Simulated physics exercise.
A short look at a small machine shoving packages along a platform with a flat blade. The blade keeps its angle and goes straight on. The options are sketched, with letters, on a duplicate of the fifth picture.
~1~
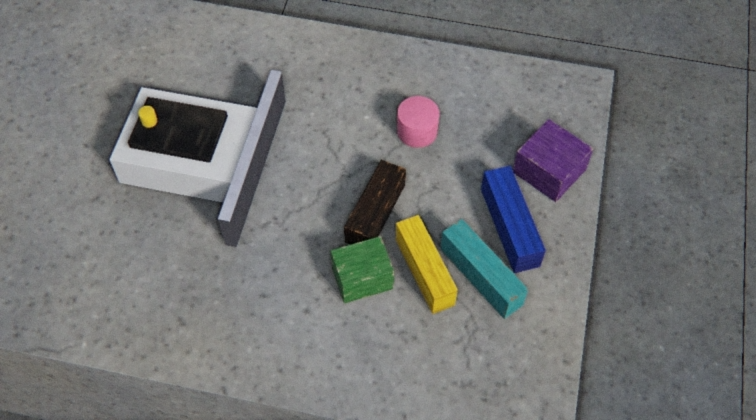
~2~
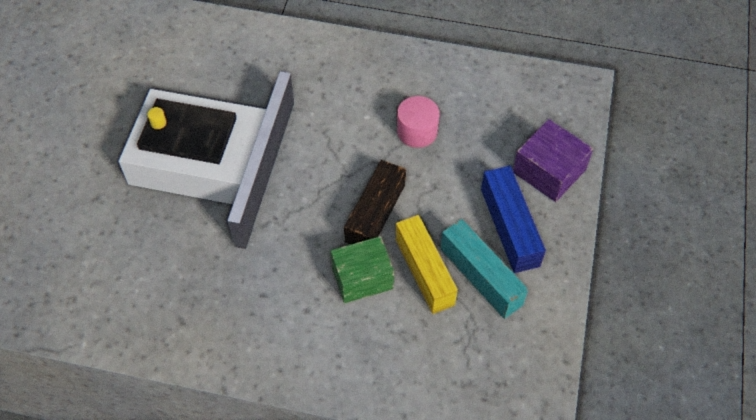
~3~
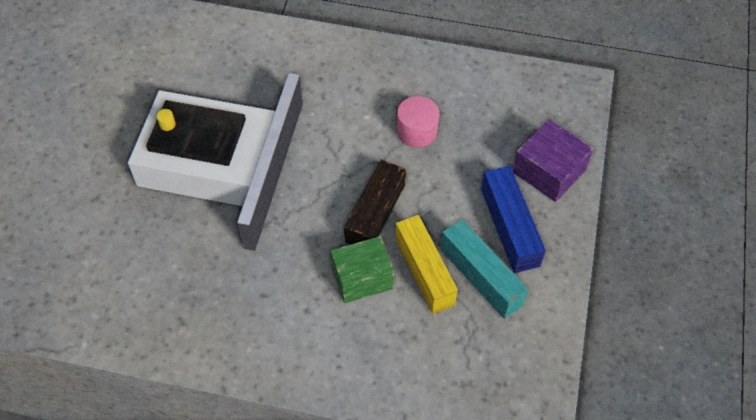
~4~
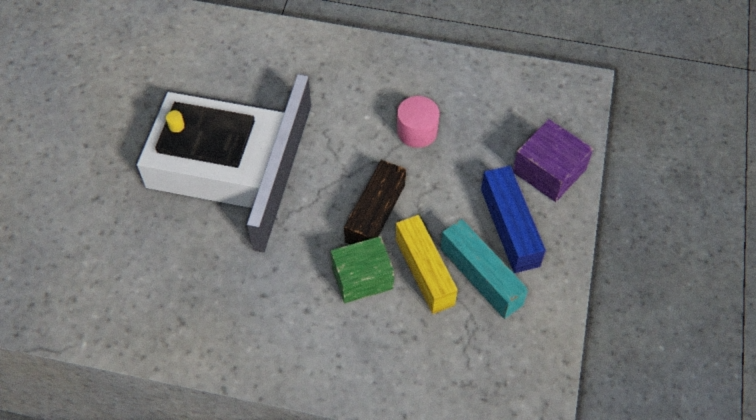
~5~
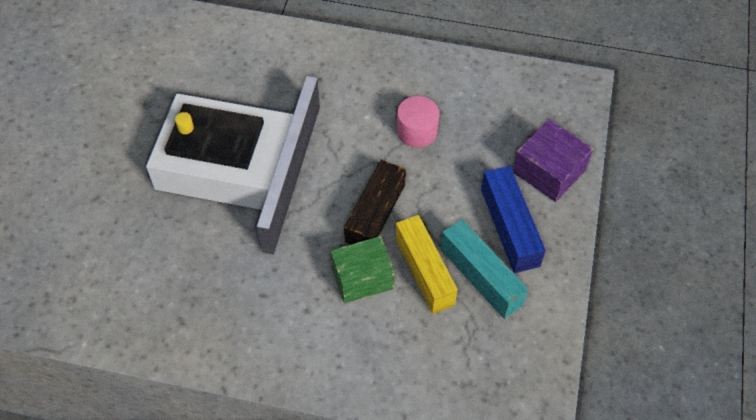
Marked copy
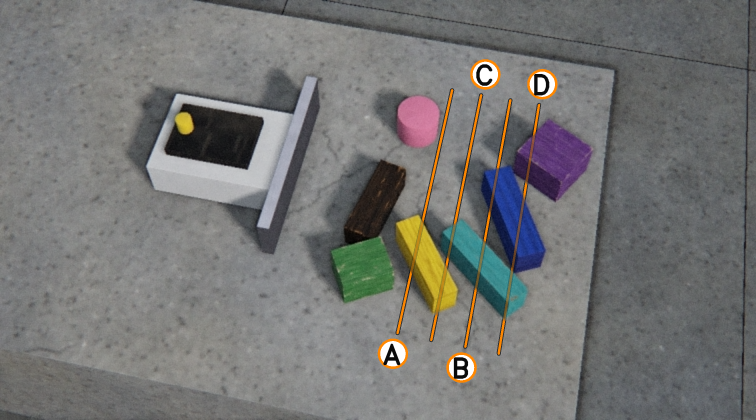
A small white machine with a black top, a yellow knob and a wide flat grey blade sits on a speckled grey stone platform, seen from above at an angle. To its right lie a pink cylinder, a dark brown bar, green and purple blocks, and yellow, turquoise and blue sticks. The machine slides slowly rightward, blade first, touching nothing, while the pieces and camera stay still.
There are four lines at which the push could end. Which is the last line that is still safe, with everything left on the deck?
D is the last safe line.
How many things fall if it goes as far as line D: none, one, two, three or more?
In all, none.
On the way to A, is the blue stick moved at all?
By then, no.
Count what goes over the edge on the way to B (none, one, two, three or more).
By then, none.
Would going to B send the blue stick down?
By then, no.
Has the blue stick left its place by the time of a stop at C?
Yes.
On the marked copy, A at (427, 202); B at (490, 214); C at (458, 208); D at (520, 219).
Following D. Soon after the start, robot (302, 151); green crate (367, 278); black bar (386, 207).
Later, robot (386, 166); blue stick (538, 216); turquoise bar (513, 269).
In the end, robot (450, 178); turquoise bar (575, 295); purple crate (591, 168); nothing has fallen.
As for the rest, A is safe but short; B is safe but short; C is safe but short.
